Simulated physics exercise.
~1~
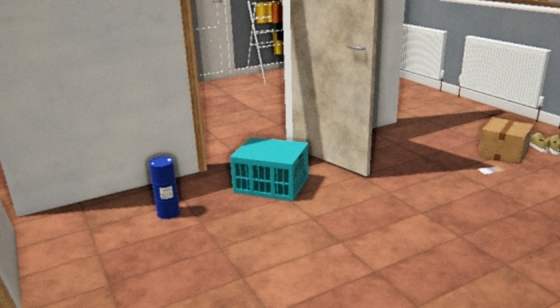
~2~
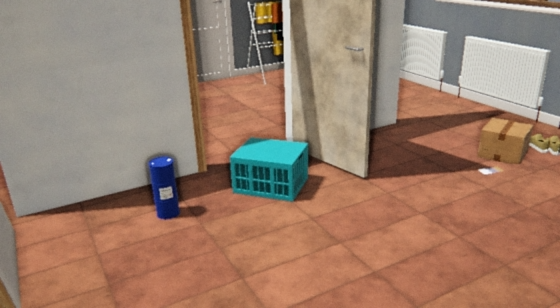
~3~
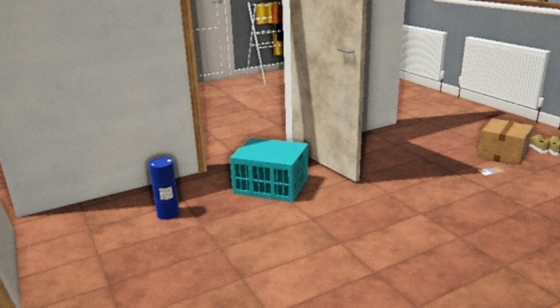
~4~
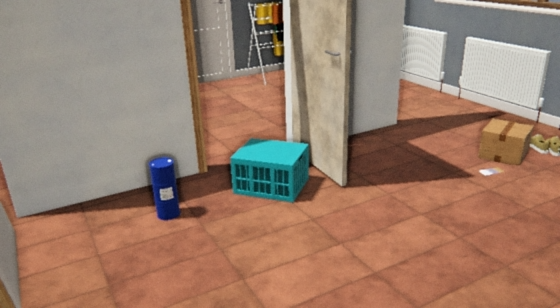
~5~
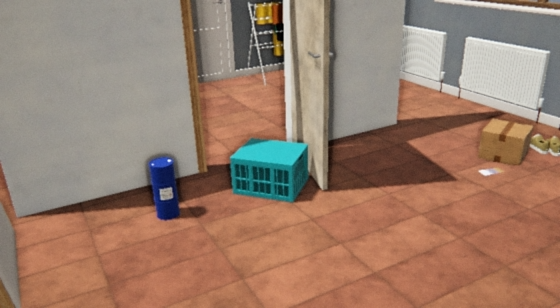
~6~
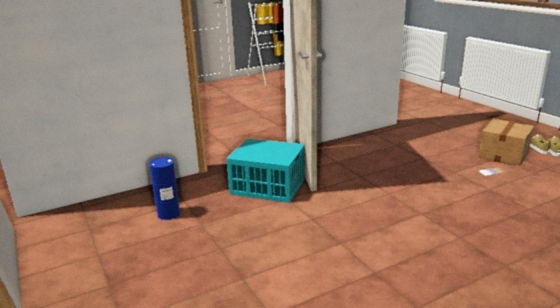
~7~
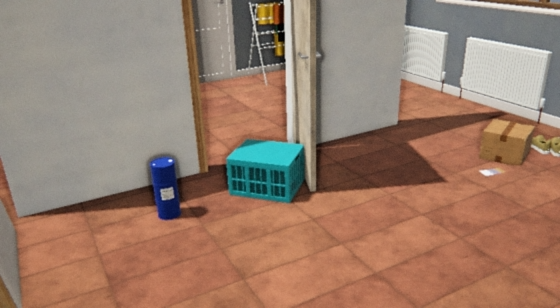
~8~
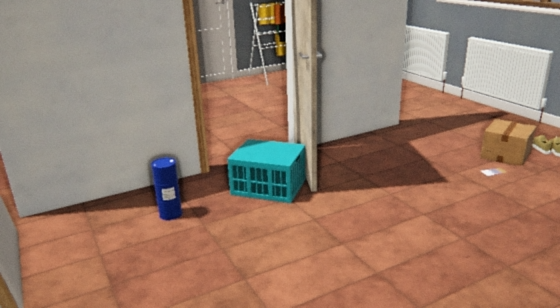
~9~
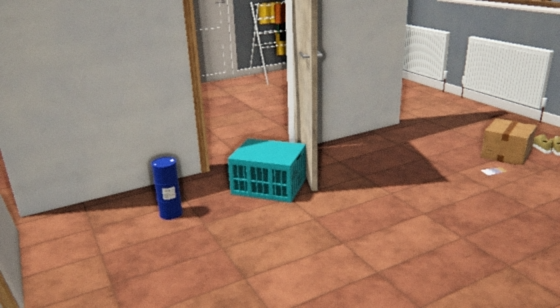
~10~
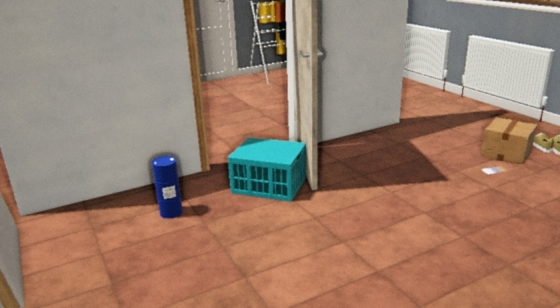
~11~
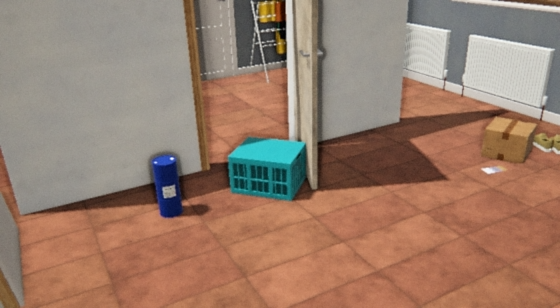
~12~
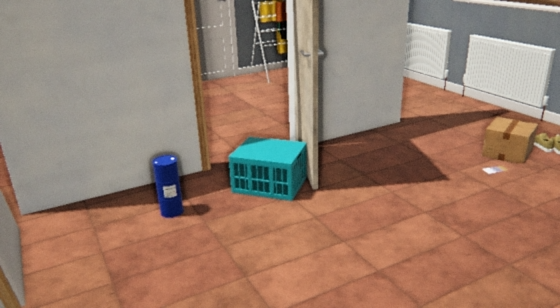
Pale door swinging partway towards its frame, nudging a turquoise crate slightly and stopping against it, still ajar beside a blue canister.
